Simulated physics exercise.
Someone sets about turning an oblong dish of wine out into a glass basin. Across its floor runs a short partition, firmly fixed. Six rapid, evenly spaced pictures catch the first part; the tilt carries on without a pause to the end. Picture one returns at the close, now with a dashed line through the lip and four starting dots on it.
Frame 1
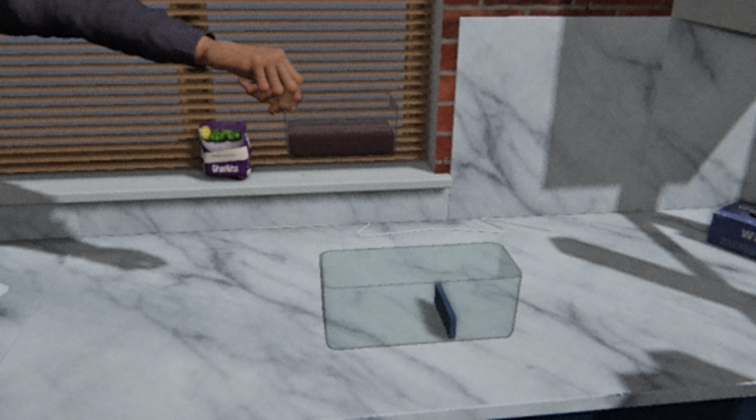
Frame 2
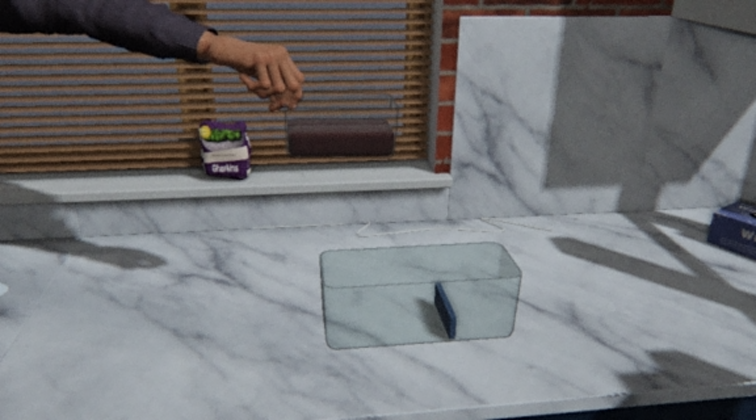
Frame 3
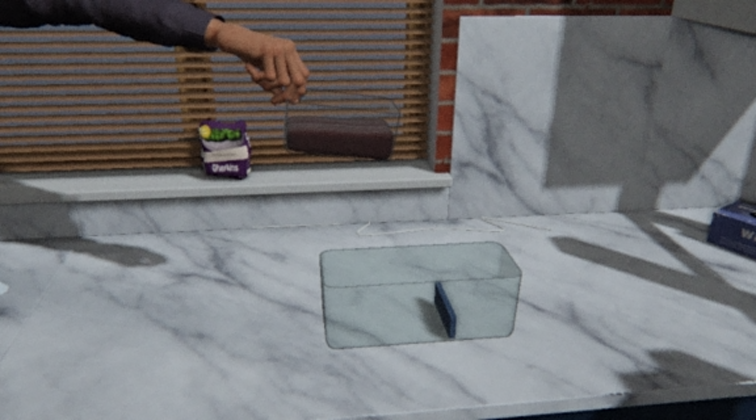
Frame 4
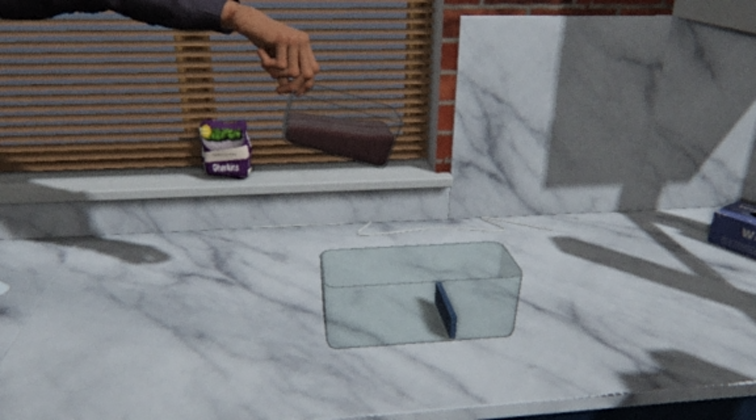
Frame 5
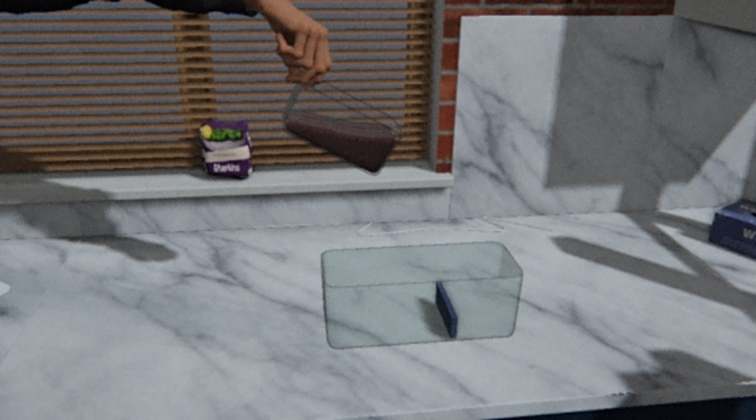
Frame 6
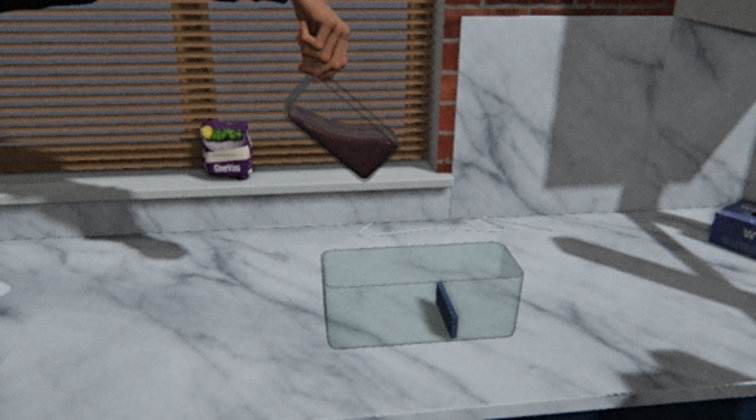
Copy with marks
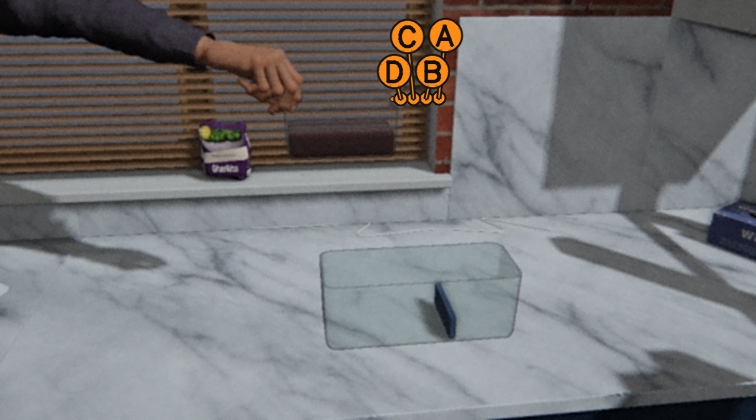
A white marble kitchen counter with grey veins, seen from slightly above by a still camera, runs before a window with brown wooden blinds and red brick beside it. A clear basin holding a short dark blue partition sits centrally, with a purple packet on the sill and a blue box at right. A dark-sleeved hand above tilts a clear dish of dark red wine, lowering its right end steadily while the liquid stays inside.
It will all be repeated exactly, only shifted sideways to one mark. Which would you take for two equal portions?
Go for B.
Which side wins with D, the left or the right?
The left one.
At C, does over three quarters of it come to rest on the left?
No, it does not.
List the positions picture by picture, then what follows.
Upright, lip at (392, 99); basin from (326, 347) to (512, 333); top of the wall at (446, 299); nothing has left yet, in the first picture.
Tipped about 2°, lip at (393, 100); nothing has left yet, in the second picture.
Tipped about 8°, lip at (395, 105); nothing has left yet, in the third picture.
Tipped about 17°, lip at (397, 114); nothing has left yet, in the fourth picture.
Tipped about 29°, lip at (398, 126); nothing has left yet, in the fifth picture.
Tipped about 42°, lip at (396, 138); nothing has left yet, in the sixth picture.
On the marked copy, A at (438, 98); B at (426, 98); C at (413, 98); D at (400, 98).
If A is chosen, about 36 % ends left of the wall and 55 % right of it; 9 % is lost outside.
If B is chosen, about 48 % ends left of the wall and 45 % right of it; 8 % is lost outside.
If C is chosen, about 63 % ends left of the wall and 30 % right of it; 7 % is lost outside.
If D is chosen, about 81 % ends left of the wall and 12 % right of it; 7 % is lost outside.
